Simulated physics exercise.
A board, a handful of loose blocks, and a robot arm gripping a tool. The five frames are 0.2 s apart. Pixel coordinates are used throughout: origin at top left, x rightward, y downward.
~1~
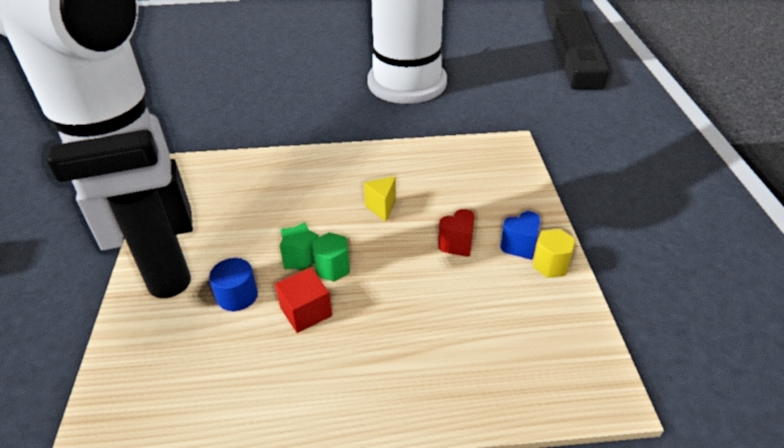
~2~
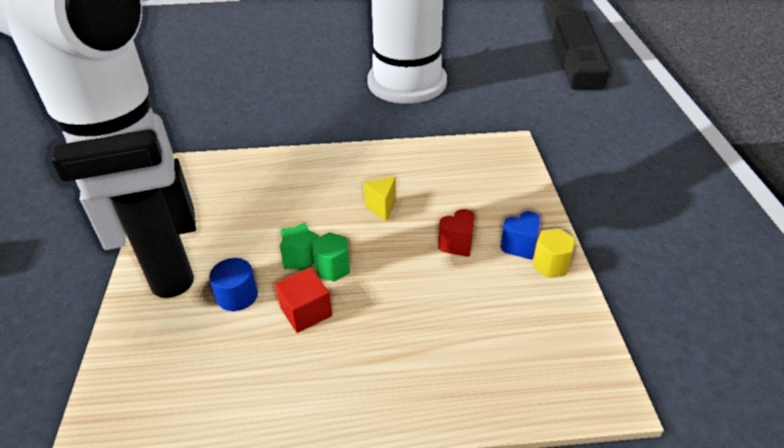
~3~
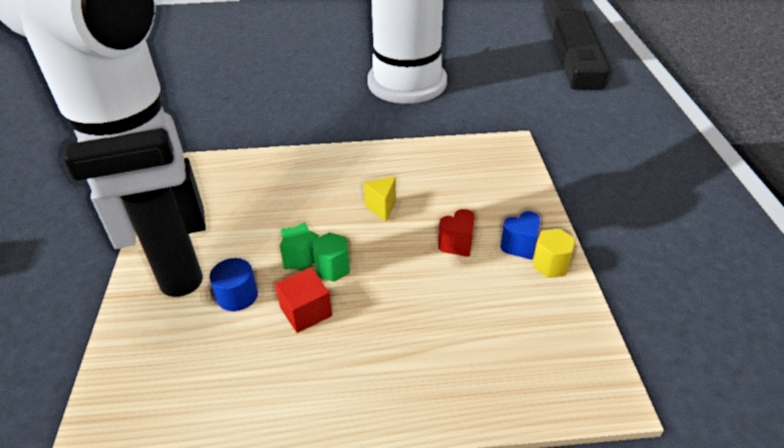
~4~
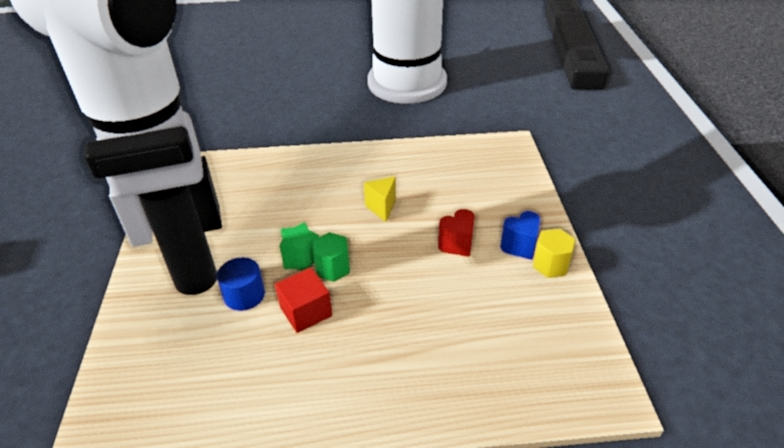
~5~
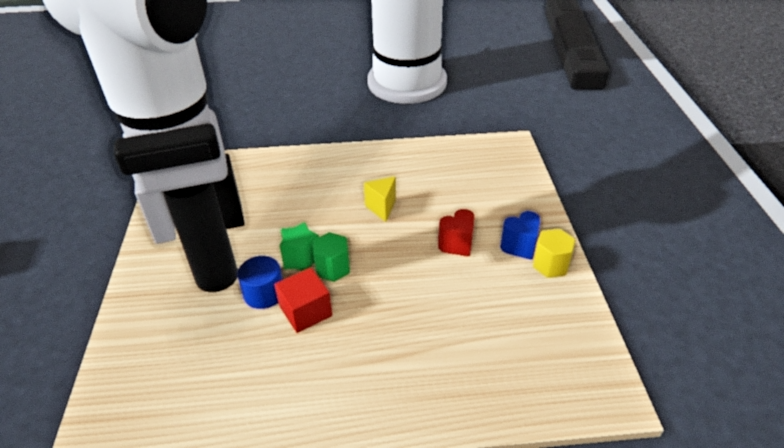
On a wooden board, a robot arm's black tool moving right and pushing a blue round block slightly toward a red block.
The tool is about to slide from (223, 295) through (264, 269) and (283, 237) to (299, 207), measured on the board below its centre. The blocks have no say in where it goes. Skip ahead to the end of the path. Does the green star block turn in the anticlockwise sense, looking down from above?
No, that is not how it ends up.
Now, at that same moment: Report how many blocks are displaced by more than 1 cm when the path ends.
My answer is two.
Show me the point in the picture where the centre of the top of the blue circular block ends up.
The middle of its upper face will lie at (290, 262).
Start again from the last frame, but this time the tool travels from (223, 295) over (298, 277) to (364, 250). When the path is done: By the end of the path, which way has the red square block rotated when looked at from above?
Prediction: Clockwise.
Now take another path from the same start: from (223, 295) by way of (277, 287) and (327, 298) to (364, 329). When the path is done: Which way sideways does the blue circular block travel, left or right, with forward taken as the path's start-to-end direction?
The answer is left.
On the path given first. One third of the way, tool at (260, 251); blue circular block at (290, 262); red square block at (307, 290).
Two thirds of the way, tool at (279, 219); blue circular block at (290, 262); green star block at (306, 227), turned 30° clockwise; red square block at (307, 290).
At the end, tool at (296, 190); blue circular block at (290, 262); green star block at (306, 227), turned 30° clockwise; red square block at (307, 290); green hexagonal block in place.
